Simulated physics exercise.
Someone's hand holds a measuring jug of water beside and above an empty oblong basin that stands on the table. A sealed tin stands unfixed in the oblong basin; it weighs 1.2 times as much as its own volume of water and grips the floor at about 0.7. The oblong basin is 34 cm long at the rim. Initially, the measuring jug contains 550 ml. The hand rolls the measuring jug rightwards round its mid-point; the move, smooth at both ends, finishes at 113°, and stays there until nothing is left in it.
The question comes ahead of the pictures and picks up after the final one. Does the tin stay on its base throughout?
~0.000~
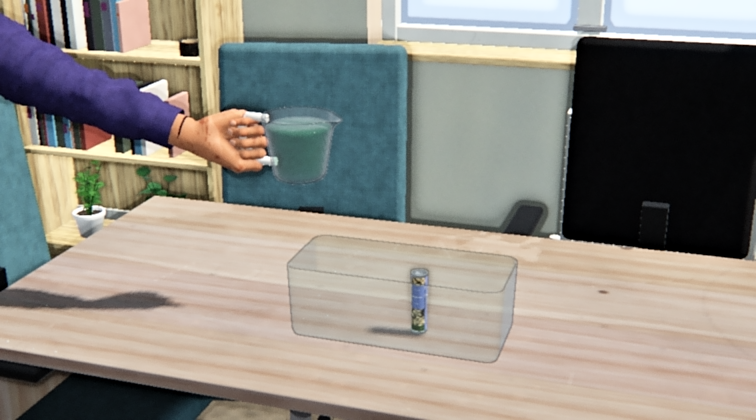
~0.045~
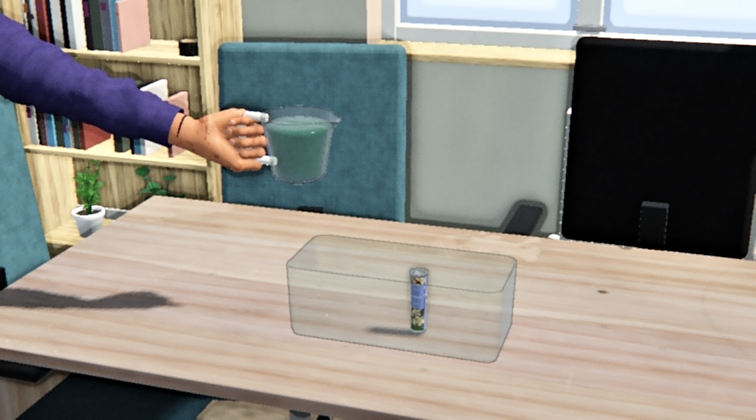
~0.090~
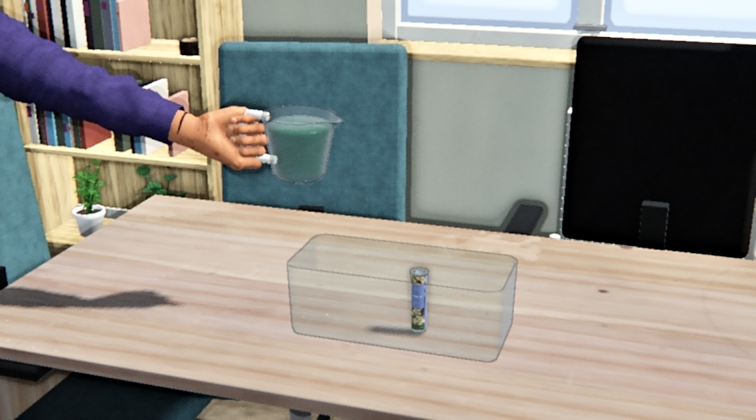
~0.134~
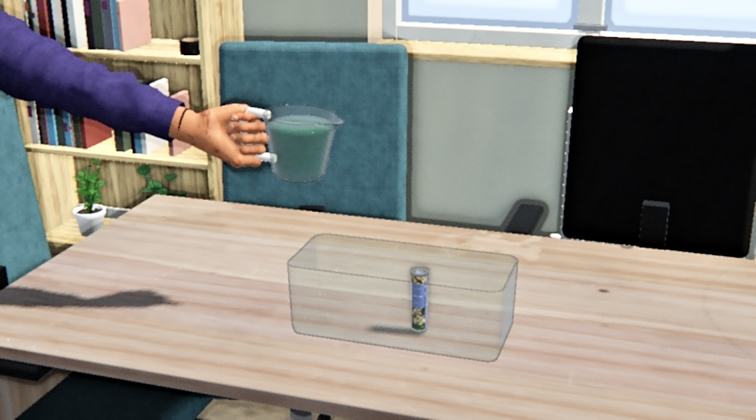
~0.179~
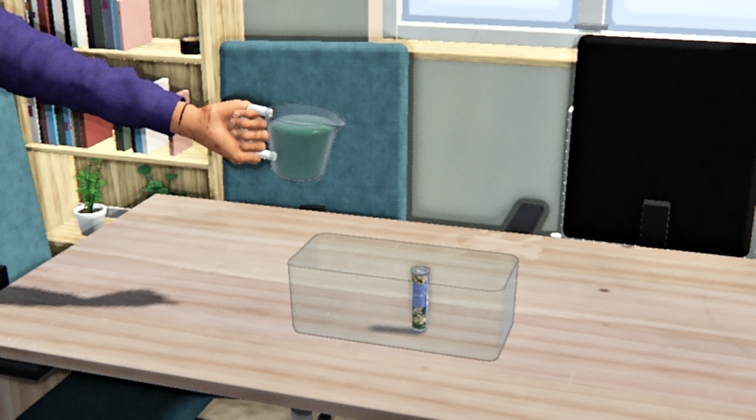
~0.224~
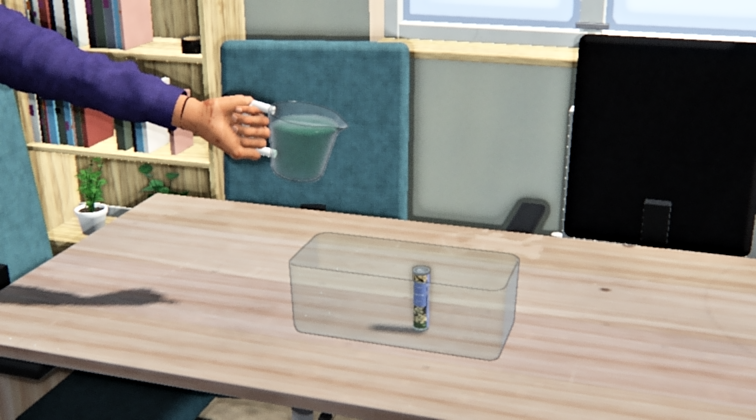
Yes, odds are it weathers it.
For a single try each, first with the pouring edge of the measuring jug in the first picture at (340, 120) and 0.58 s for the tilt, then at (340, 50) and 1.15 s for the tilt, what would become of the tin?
In the first try it remains standing; in the second it comes down.
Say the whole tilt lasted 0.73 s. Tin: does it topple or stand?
After the tilt, the tin is still standing.
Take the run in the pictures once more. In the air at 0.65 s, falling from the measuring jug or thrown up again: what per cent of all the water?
Close to 26 in a hundred.
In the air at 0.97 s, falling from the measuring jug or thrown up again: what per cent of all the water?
Something like 18 per cent is in the air then.
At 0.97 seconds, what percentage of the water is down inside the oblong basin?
About 74 per cent.
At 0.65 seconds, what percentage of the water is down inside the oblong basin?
8 %, give or take.
By 0.65 s the tilt is 68° and 66 per cent is still to pour; the tin stands where it began.
By 0.97 s the tilt is 106° and 8 per cent is still to pour; the tin stands where it began.
By 1.29 s the tilt is 113° and 0 per cent is still to pour; the tin stands where it began.
By 1.65 s the tilt is 113° and 0 per cent is still to pour; the tin stands where it began.
At rest the tin stands where it began.
